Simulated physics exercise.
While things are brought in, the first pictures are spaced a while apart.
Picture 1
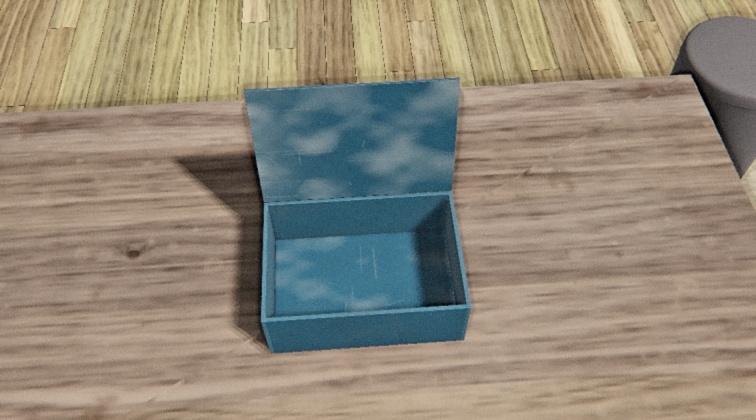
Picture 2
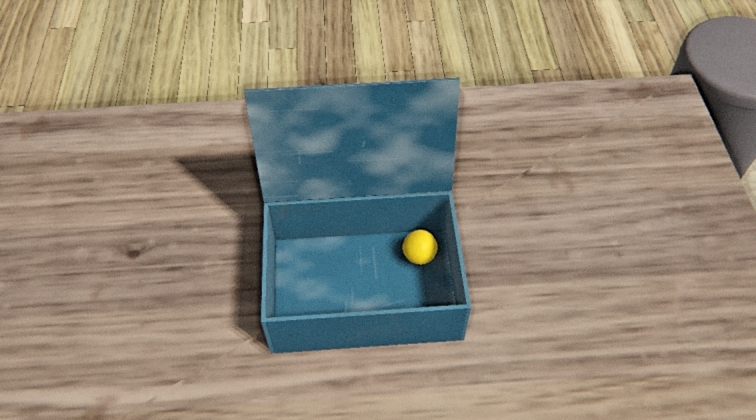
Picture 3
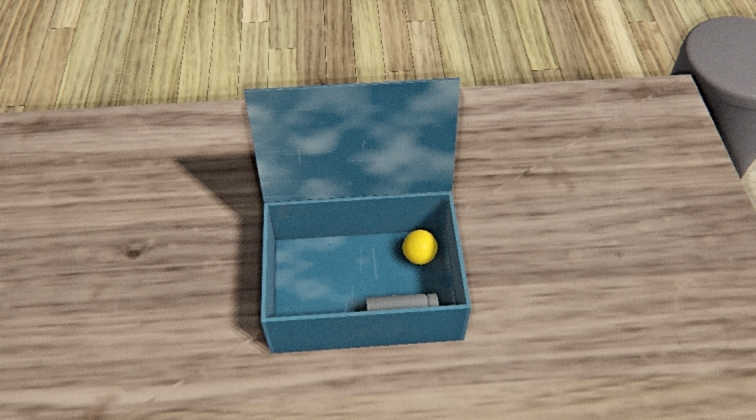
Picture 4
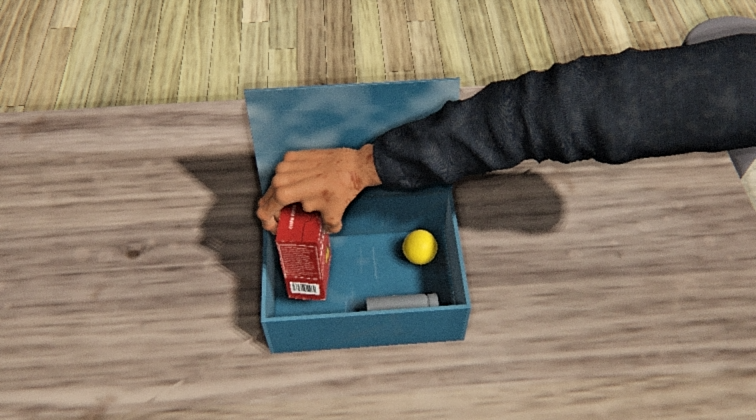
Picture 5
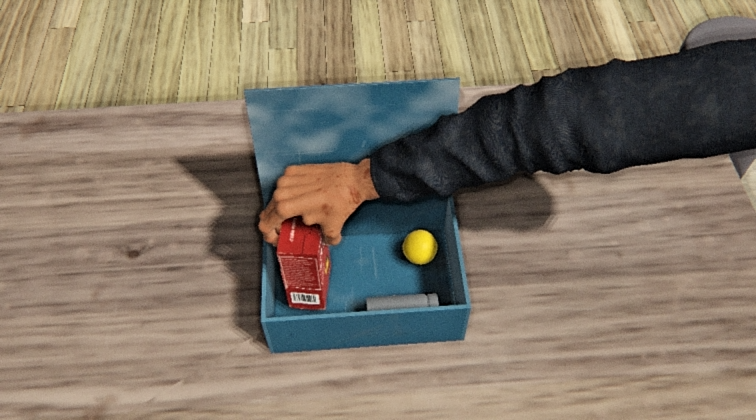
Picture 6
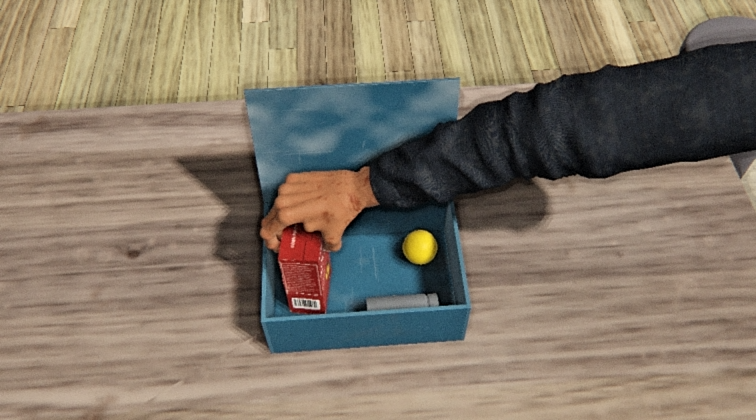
A yellow ball appeared in an open blue box on a wooden table, followed by a gray cylinder, and then a hand reached in from the right and lowered a red carton into the left side.
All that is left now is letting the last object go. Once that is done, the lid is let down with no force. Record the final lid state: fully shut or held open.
Stays open.
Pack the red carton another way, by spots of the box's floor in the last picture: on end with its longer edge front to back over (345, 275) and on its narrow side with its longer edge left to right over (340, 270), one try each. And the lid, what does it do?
Try one: Lid left up; try two: Lid down.
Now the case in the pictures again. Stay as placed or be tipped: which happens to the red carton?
Well, it stays just as set.
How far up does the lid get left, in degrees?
Some 45° above the rim.
Then, 1.10 s later than the last frame, lid starting down.
Then, 1.40 s later than the last frame, lid 72° above the rim.
Then, 1.70 s later than the last frame, lid 53° above the rim.
When it is over, lid 44° above the rim; all 3 as before. End places, in pixels of the last picture, red carton near (307, 266).
